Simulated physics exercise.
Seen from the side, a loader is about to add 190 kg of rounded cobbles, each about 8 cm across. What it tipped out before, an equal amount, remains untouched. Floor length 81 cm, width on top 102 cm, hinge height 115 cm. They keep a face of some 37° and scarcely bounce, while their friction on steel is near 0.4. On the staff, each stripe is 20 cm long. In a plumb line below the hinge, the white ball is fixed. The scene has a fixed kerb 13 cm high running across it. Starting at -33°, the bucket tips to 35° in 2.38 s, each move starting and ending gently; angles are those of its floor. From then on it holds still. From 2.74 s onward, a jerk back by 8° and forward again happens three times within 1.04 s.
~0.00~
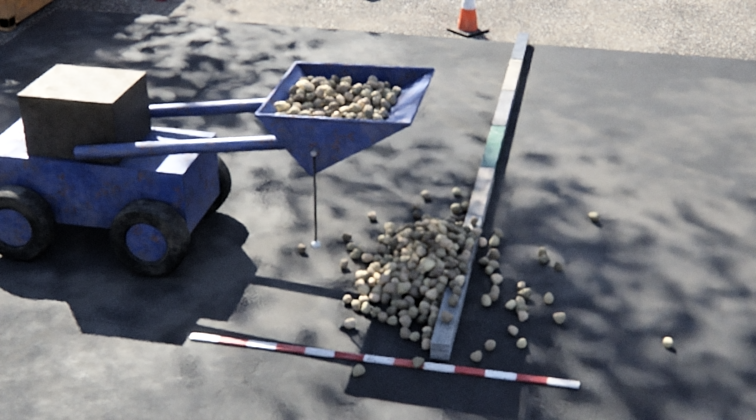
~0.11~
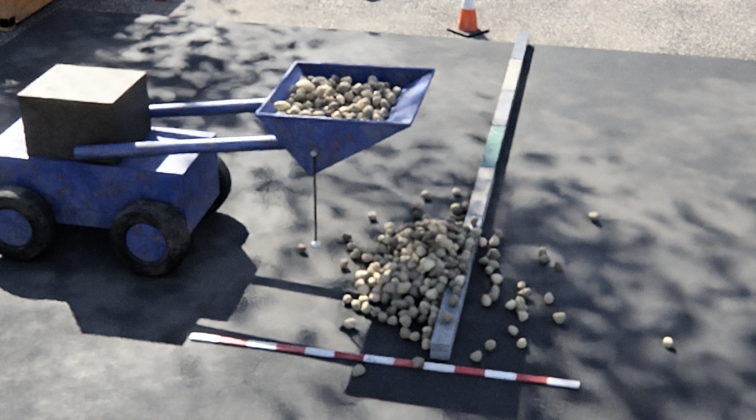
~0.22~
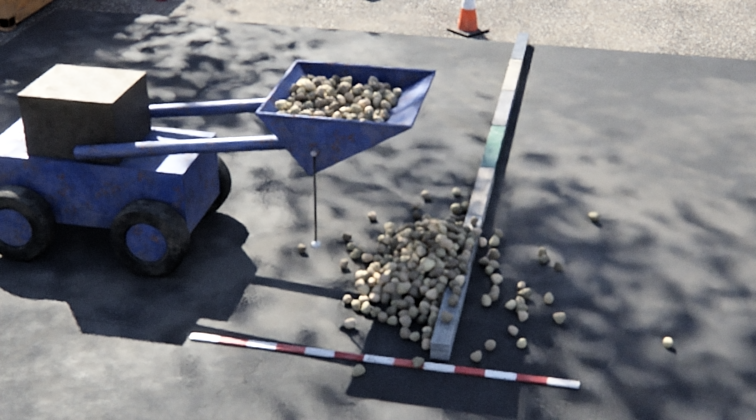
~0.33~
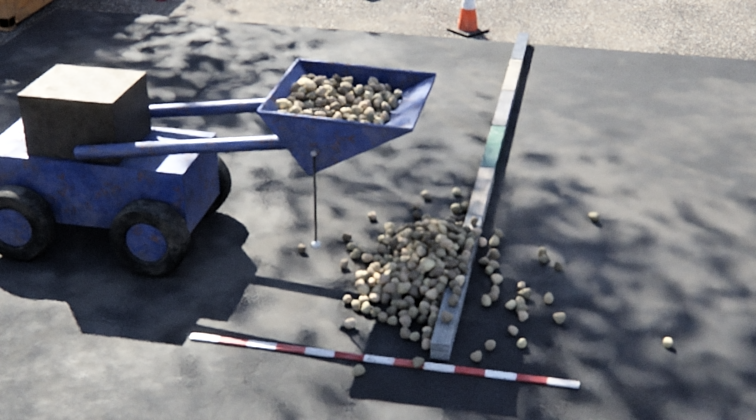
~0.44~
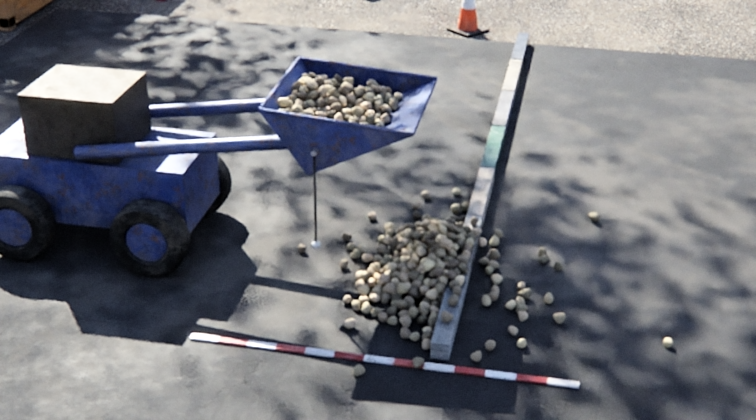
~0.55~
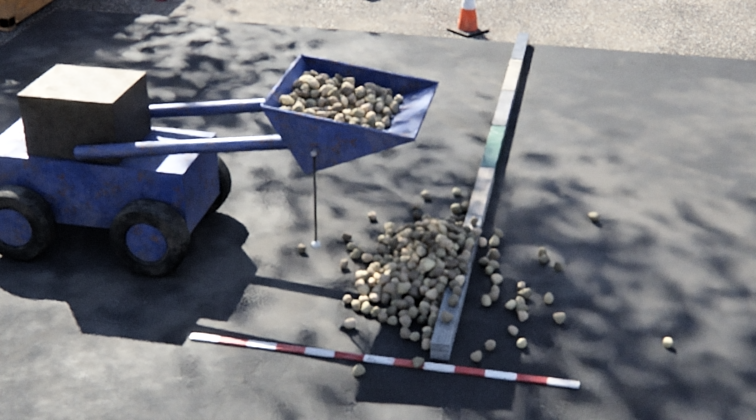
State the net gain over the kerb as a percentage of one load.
38 %.
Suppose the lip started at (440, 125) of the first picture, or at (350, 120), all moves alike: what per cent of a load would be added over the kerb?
I'd guess close to 85 per cent first and close to 0 per cent second.
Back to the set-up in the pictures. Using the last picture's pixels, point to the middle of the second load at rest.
In the last view, somewhere near (449, 258).
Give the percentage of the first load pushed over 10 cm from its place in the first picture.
About 10 %.
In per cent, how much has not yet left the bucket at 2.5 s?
Around 20 per cent of the load is still inside.
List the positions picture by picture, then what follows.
Lip at (410, 124), floor tilted -33°, highest stones at (333, 89). The earlier load is highest near (444, 242), 23 cm above ground level, 91 % on this side of the kerb, 9 % over the kerb, in the first picture.
The bucket is at -33°, its lip at (411, 125); the top of the load is at (333, 89); the stones move at 0.0 m/s on average, in the second picture.
Lip at (411, 127), floor tilted -31°, highest stones at (325, 89); the stones move at 0.0 m/s on average, in the third picture.
The bucket is at -29°, its lip at (412, 130); the top of the load is at (316, 89); the stones move at 0.1 m/s on average, in the fourth picture.
The bucket is at -27°, its lip at (413, 134); the top of the load is at (314, 87); the stones move at 0.1 m/s on average, in the fifth picture.
The bucket is at -24°, its lip at (415, 139); the top of the load is at (310, 84); the stones move at 0.1 m/s on average, in the sixth picture.
After 1.8 s the floor is at 24°; in per cent of one load, 99 in the bucket, 92 on this side of the kerb, 9 over the kerb; the foremost stones are at (567, 285).
After 2.5 s the floor is at 35°; in per cent of one load, 18 in the bucket, 164 on this side of the kerb, 18 over the kerb; the foremost stones are at (570, 276).
After 4.2 s the floor is at 35°; in per cent of one load, 0 in the bucket, 153 on this side of the kerb, 47 over the kerb; the foremost stones are at (600, 275).
After 6.7 s the floor is at 35°; in per cent of one load, 0 in the bucket, 153 on this side of the kerb, 47 over the kerb; the foremost stones are at (600, 275). Net gain over the kerb, 38.
